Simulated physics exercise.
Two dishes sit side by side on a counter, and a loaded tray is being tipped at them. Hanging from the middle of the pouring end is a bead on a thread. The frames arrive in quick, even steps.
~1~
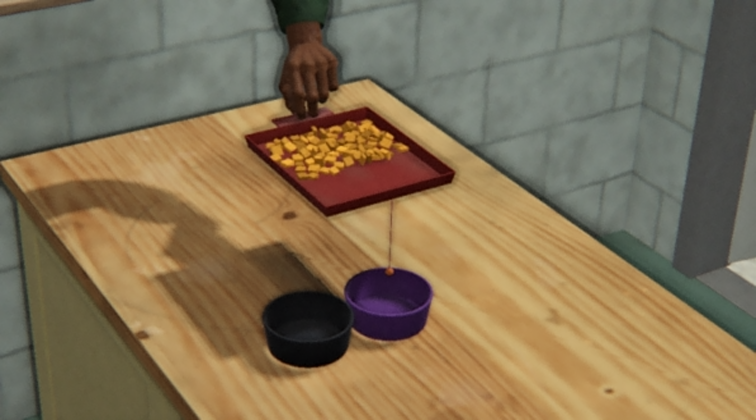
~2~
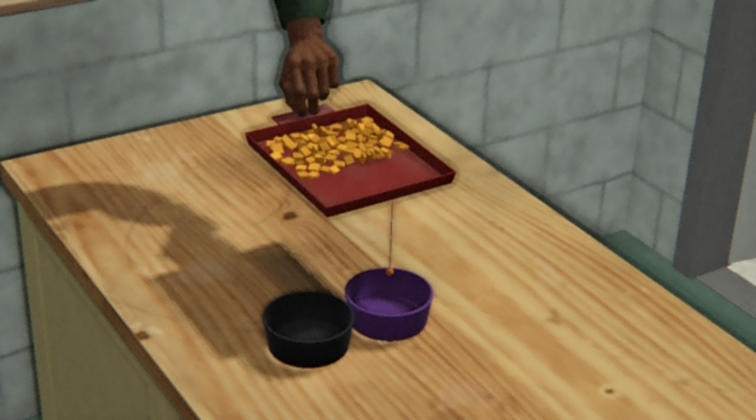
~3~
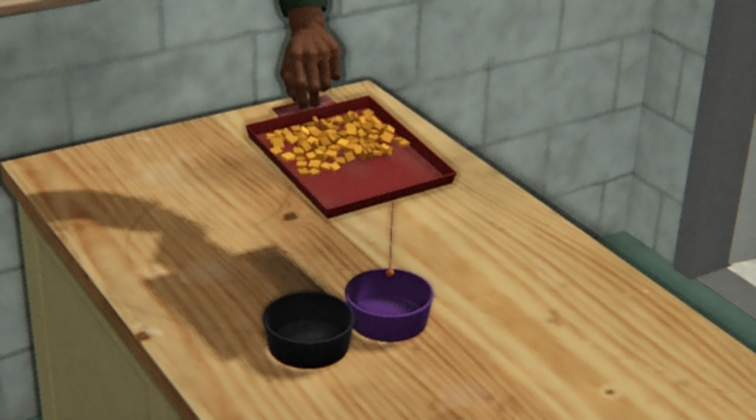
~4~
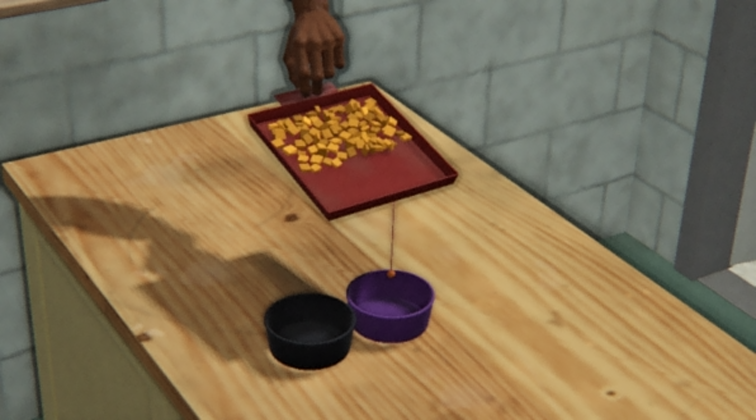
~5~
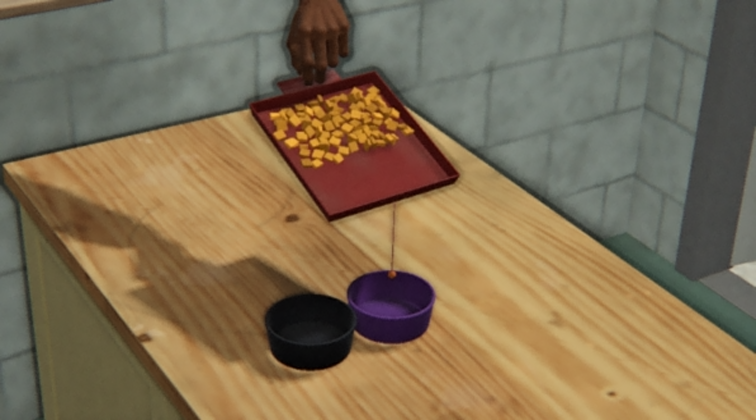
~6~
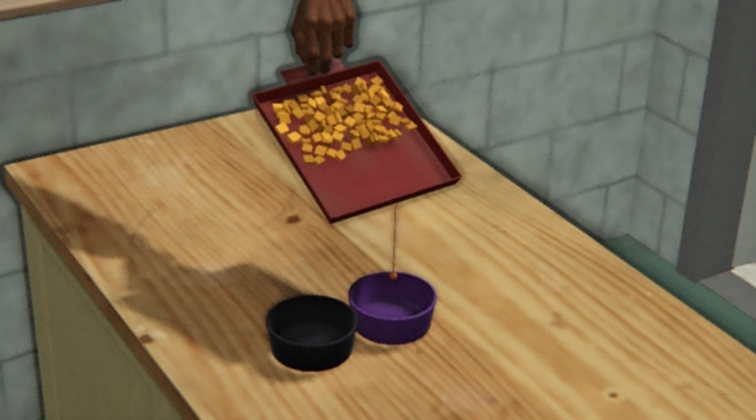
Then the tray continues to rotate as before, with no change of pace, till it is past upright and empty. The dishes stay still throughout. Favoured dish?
The greater part will fall into the right dish.
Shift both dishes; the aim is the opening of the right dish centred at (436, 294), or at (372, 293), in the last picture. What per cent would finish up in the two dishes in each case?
Estimates in order: 90 percent, 40 percent.
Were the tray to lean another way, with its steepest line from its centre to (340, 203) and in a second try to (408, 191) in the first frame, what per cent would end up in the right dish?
The first comes to 10 %, while the second comes to 20 %.
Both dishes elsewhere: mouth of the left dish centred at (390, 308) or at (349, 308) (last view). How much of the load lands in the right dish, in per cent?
You'd get 20 in a hundred the first time and 20 in a hundred the second.
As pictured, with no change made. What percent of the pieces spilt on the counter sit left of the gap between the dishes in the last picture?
Close to 10 per cent.
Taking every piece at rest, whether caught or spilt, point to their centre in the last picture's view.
At about (393, 332), give or take.
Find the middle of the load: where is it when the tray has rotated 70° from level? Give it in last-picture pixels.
Mark it at roughly (386, 205) in the final frame.
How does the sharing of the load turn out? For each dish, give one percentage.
Per hundred pieces: Left dish roughly 20, right dish roughly 40.
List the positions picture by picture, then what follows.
Corners of the pouring end at (327, 205) and (452, 171), level; middle of the load at (342, 150), small crackers; left dish at (330, 350); right dish at (411, 323); bead on its thread at (389, 272), in the first picture.
Corners of the pouring end at (328, 205) and (452, 171), level; middle of the load at (342, 148), in the second picture.
Corners of the pouring end at (328, 207) and (453, 172), tipped barely, lowest at the left corner; middle of the load at (343, 143), in the third picture.
Corners of the pouring end at (330, 210) and (455, 173), tipped a little, lowest at the left corner; middle of the load at (345, 136), in the fourth picture.
Corners of the pouring end at (331, 212) and (456, 174), tipped clearly, lowest at the left corner; middle of the load at (347, 128), in the fifth picture.
Corners of the pouring end at (333, 215) and (458, 175), tipped clearly, lowest at the left corner; middle of the load at (350, 122); left dish at (334, 354); right dish at (415, 327), in the sixth picture.
Soon after the last picture, tray tipped steeply; most on the tray; about a quarter in the air.
A little later, tray tipped past a quarter turn; about a third on the tray; a small part in the left dish; about a quarter in the right dish; about a third outside both; a small part in the air.
Later still, tray tipped past a quarter turn; about a quarter in the left dish; about a third in the right dish; about a third outside both.
At rest, tray tipped past a quarter turn; about a quarter in the left dish; about a third in the right dish; about a third outside both.
